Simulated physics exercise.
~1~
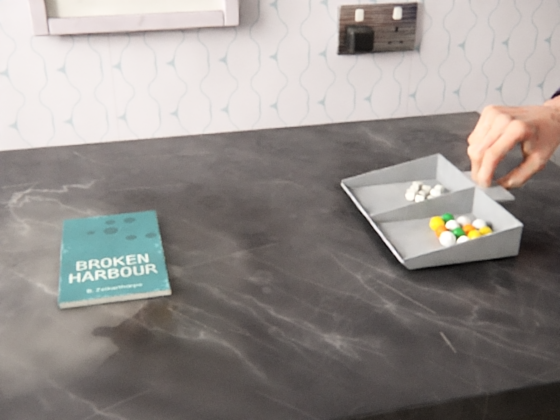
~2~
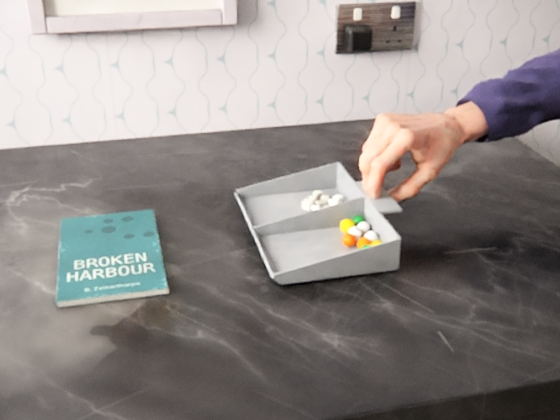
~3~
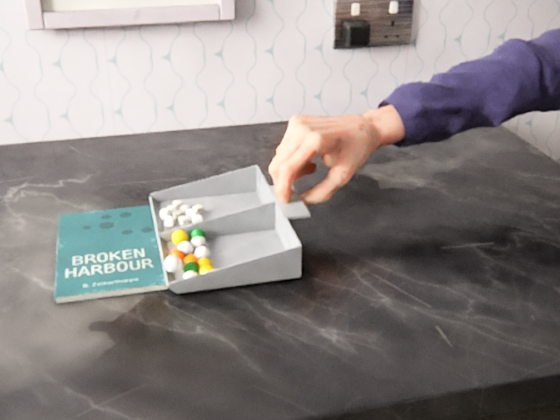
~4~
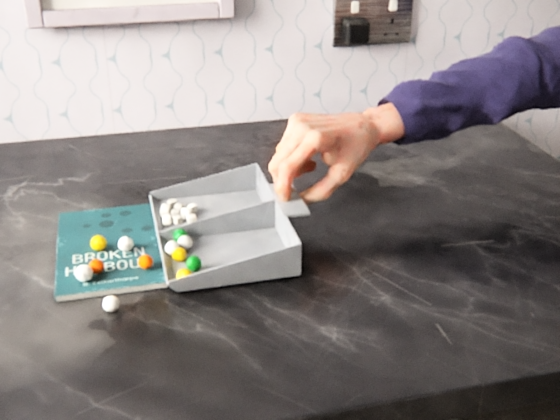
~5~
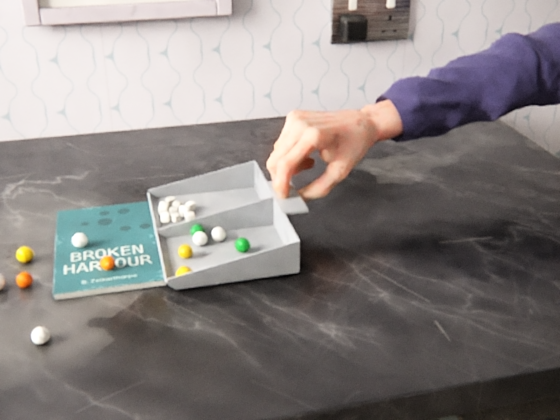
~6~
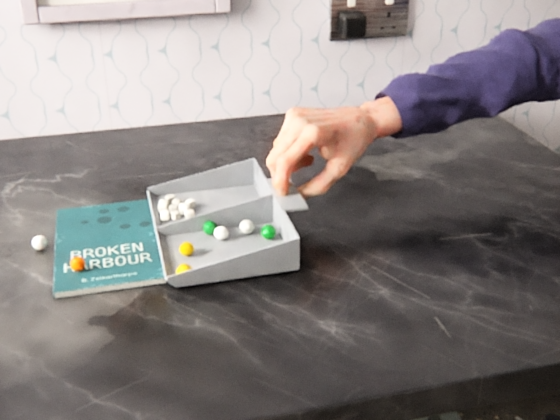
On a dark marbled countertop, a hand slides a grey two-compartment tray left until it stops against a thin teal book; the near compartment's colourful balls roll forward and roughly half spill over the book, while the small white pieces shift forward but stay inside.
